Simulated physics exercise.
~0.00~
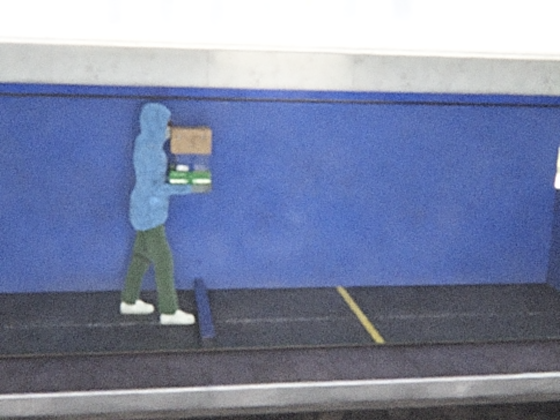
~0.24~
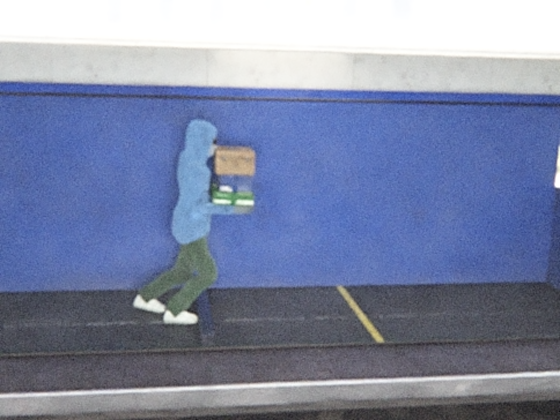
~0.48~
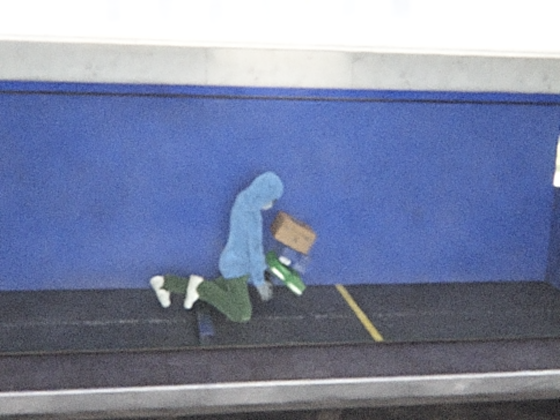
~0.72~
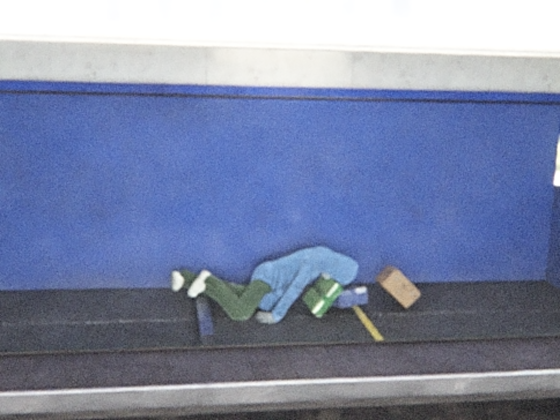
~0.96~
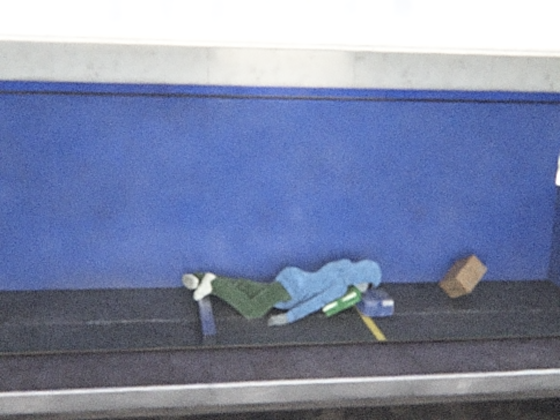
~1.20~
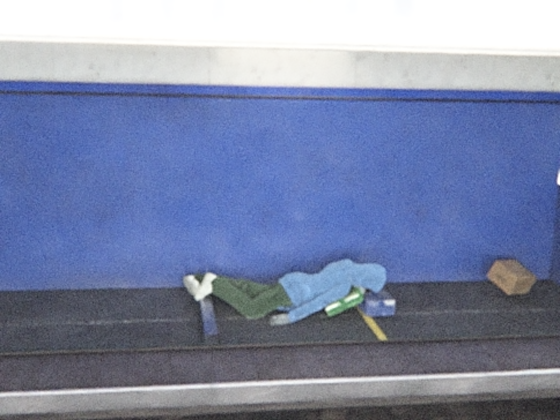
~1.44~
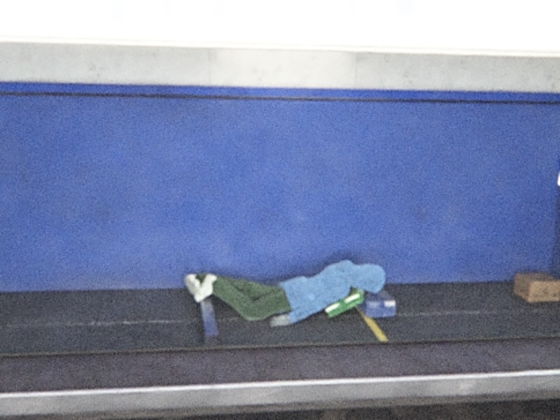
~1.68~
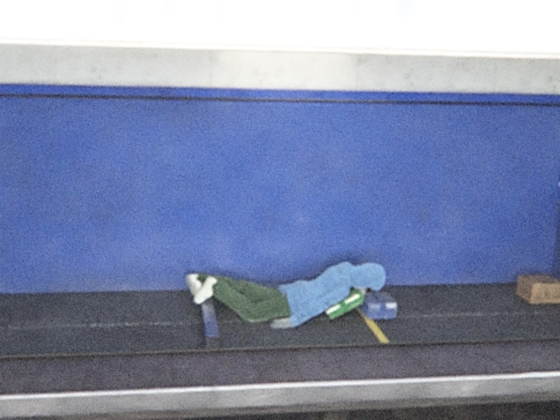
A person carrying boxes falls forward over a low rail, scattering the boxes ahead.
